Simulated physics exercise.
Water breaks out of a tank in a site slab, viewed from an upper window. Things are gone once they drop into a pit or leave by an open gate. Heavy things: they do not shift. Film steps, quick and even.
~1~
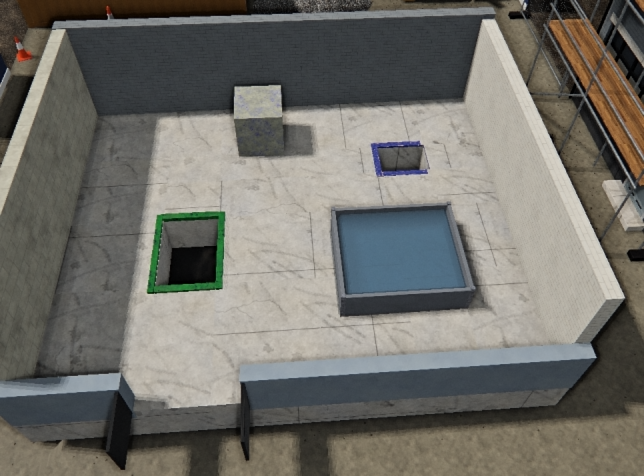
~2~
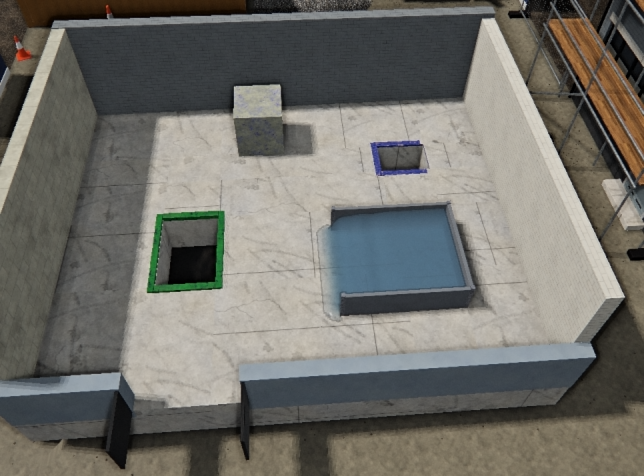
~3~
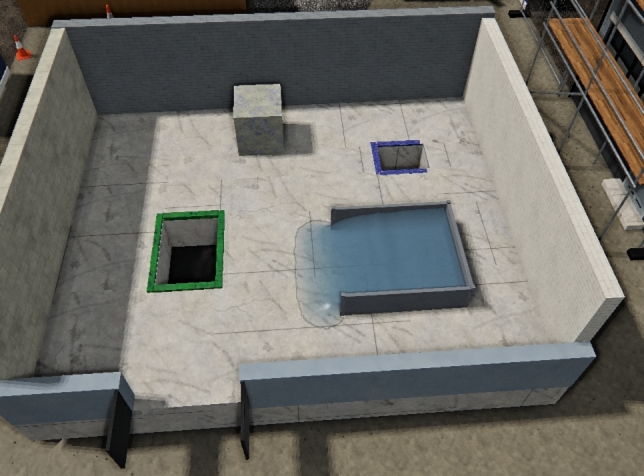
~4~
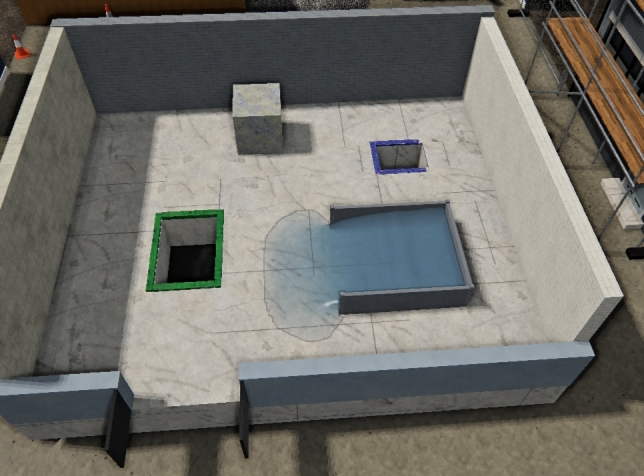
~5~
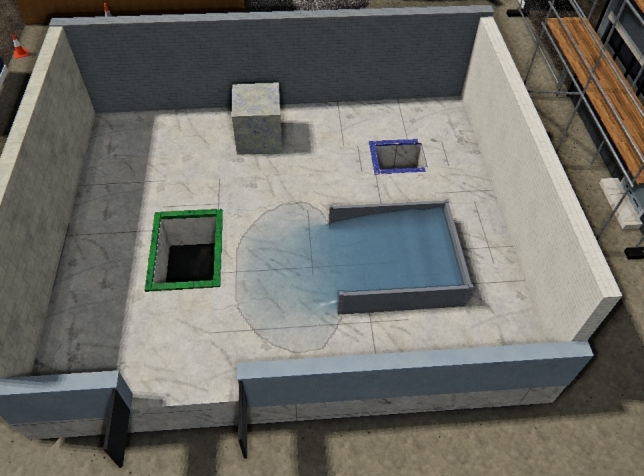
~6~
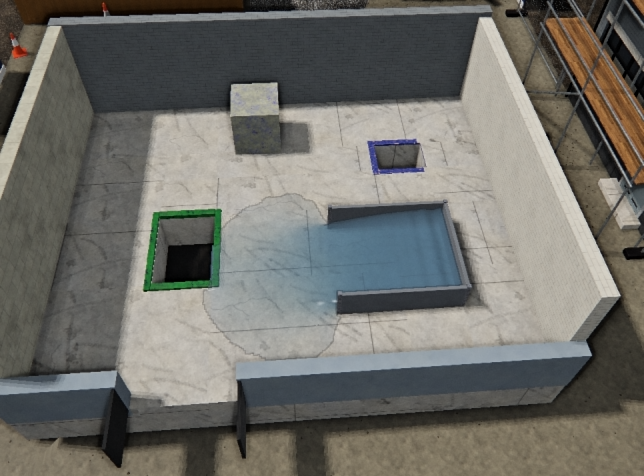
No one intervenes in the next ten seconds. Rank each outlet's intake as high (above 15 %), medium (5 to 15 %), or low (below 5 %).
Intake: The gate is medium; the blue pit is low; the green pit is high.
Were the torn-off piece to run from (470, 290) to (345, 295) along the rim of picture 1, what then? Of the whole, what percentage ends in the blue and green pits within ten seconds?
Shares: Blue at 8 percent, green at 2 percent.
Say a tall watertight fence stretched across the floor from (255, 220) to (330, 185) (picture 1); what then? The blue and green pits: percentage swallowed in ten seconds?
Blue 0 %, green 40 %.
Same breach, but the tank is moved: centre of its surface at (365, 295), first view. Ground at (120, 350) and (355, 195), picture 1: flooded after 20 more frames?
First submerged, then spared.
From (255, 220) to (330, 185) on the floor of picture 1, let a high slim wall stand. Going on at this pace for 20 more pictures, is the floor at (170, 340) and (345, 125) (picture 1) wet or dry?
Log, in order: Waterlogged / unreached.
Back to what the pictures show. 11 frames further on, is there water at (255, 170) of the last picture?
That spot will be soaked.
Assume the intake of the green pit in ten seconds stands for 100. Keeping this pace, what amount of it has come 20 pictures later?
About 85 per cent.
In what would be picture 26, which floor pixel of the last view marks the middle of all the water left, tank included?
At roughly (224, 279).
A moment on, water covers 20 % of the floor; the gate 0 %, the blue pit 0 %, the green pit 6 %.
Next, water covers 30 % of the floor; the gate 1 %, the blue pit 0 %, the green pit 16 %.
Then, water covers 40 % of the floor; the gate 4 %, the blue pit 0 %, the green pit 27 %.
Later, water covers 45 % of the floor; the gate 8 %, the blue pit 0 %, the green pit 32 %.
In the end, water covers 50 % of the floor; the gate 12 %, the blue pit 0 %, the green pit 32 %.
